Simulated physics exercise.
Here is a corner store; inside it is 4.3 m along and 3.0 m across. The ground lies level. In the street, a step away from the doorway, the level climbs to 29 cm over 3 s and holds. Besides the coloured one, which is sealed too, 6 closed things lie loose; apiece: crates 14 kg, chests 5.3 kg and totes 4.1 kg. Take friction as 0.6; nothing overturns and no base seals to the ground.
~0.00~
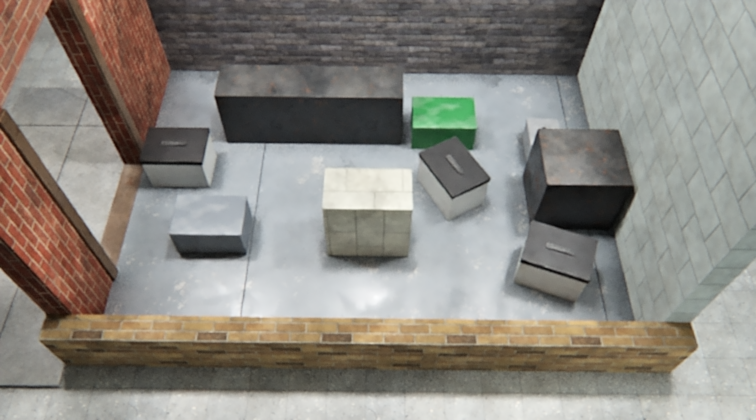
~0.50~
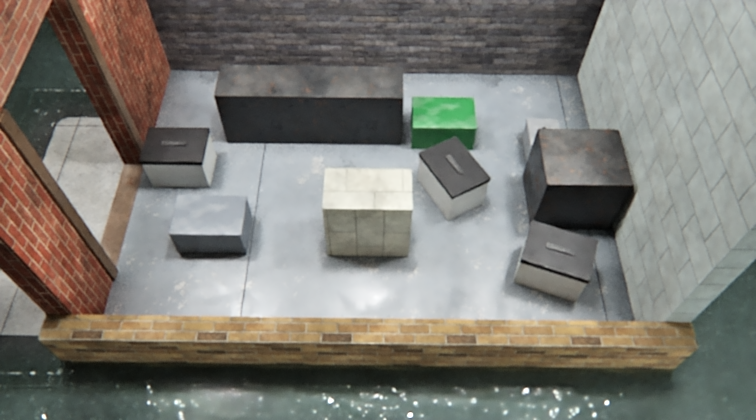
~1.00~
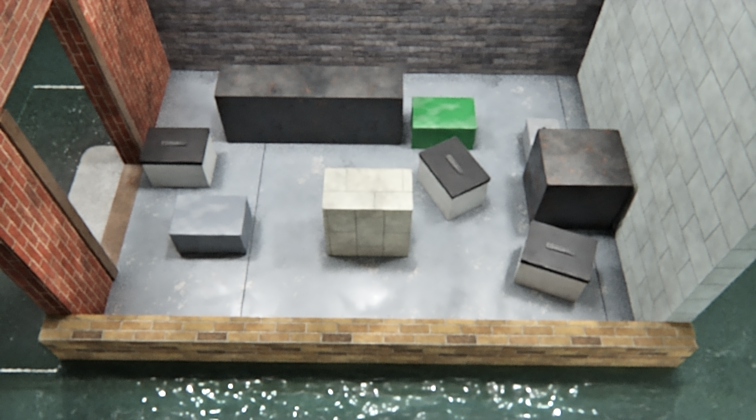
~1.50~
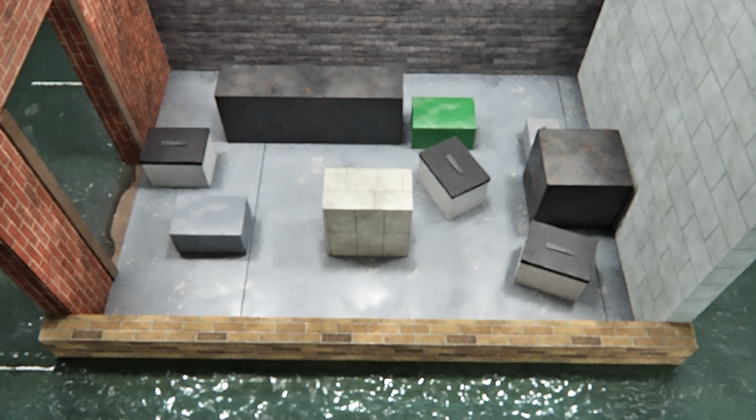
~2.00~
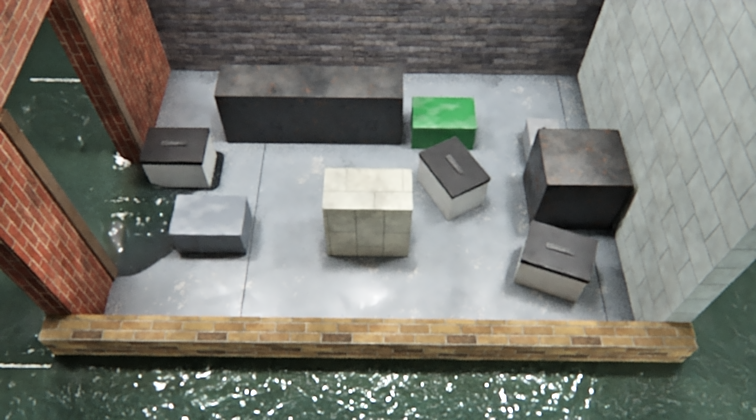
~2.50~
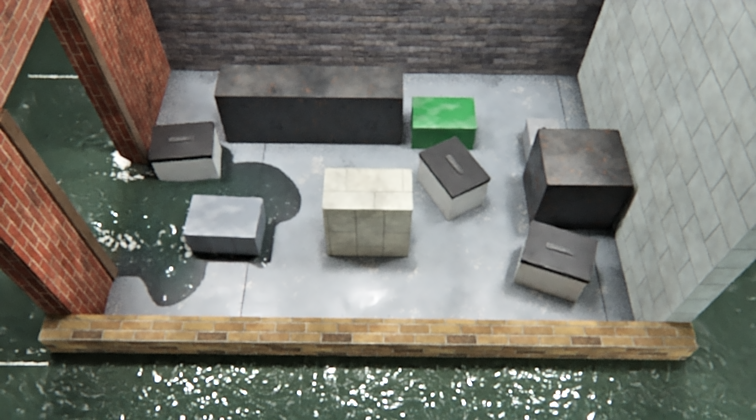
At first, a walled room holding a green crate, grey boxes and dark-lidded chests stands dry beside bare pavement. Dark water then spreads over the ground outside and reaches the doorway on the left. It enters across the floor, and the two boxes nearest the doorway shift slightly right while the green crate stays still.
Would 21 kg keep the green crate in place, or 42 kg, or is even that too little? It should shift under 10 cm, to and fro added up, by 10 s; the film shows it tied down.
Verdict: Neither weight holds it.
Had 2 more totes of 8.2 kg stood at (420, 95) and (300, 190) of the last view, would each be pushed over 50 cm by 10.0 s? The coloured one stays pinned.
In that order: More, past it.
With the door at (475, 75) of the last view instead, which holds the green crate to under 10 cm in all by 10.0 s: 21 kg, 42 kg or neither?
In that case neither load is enough.
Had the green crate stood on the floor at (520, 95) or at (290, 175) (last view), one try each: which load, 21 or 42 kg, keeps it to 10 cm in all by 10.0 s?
In that order: Neither is enough; neither is enough.
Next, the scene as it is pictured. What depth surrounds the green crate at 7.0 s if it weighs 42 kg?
Roughly 7 cm.
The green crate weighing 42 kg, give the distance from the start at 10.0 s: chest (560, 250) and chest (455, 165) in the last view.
In turn: 30 cm, 150 cm.
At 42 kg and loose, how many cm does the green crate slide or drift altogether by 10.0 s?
About 60 cm.
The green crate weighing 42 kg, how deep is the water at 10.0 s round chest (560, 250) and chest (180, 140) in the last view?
About 21 and 11 cm.
After 3.5 s the green crate would be 0 cm from its start with 21 kg and 0 cm from its start with 42 kg; 1 cm of water round it then.
After 4.5 s the green crate would be 0 cm from its start with 21 kg and 0 cm from its start with 42 kg; 4 cm of water round it then.
After 7.0 s the green crate would be 0 cm from its start with 21 kg and 0 cm from its start with 42 kg; 7 cm of water round it then.
After 10.0 s the green crate would be 57 cm from its start with 21 kg and 46 cm from its start with 42 kg; 19 cm of water round it then.
